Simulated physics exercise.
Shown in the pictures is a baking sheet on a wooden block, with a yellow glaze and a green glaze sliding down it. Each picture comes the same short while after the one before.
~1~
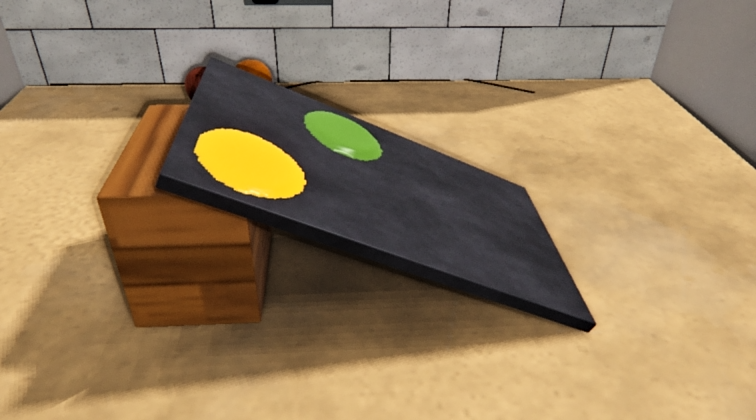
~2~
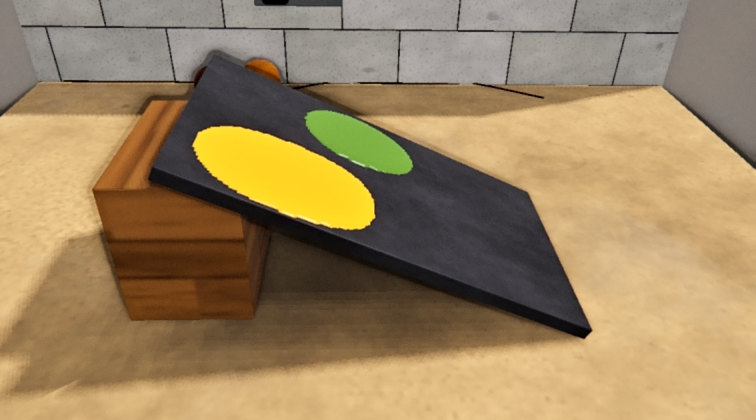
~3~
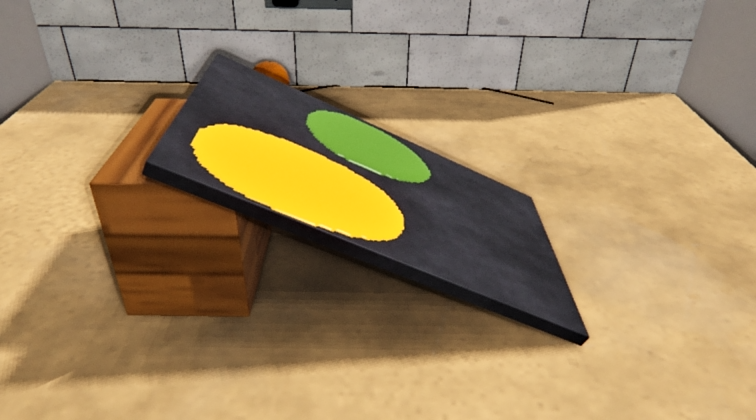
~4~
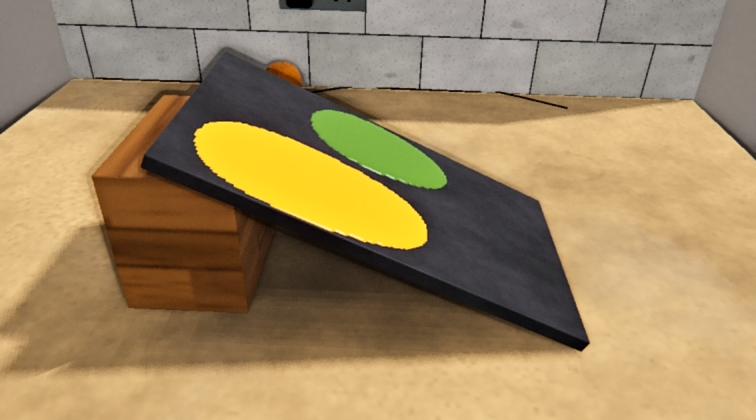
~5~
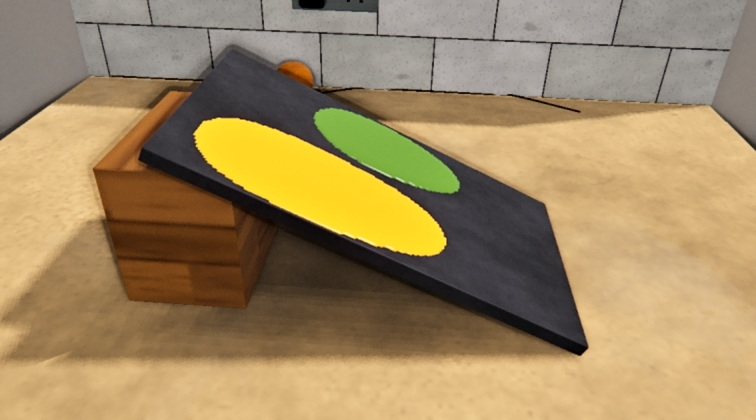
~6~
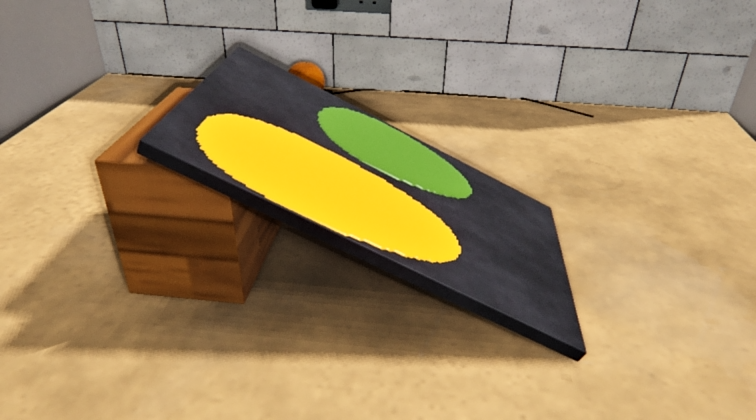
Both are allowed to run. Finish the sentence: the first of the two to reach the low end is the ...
... front one.
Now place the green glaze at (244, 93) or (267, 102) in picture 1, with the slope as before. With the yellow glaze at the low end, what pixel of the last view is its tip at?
Try one: About (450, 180); try two: About (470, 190).
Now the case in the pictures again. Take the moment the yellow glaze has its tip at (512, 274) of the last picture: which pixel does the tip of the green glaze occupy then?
Pretty much near (498, 203), I'd say.
Shortly, the yellow glaze is three quarters of the way down; the green glaze is three quarters of the way down.
Then, the yellow glaze is close to the edge; the green glaze is close to the edge.
At the finish, the yellow glaze is at the low edge; the green glaze is close to the edge.
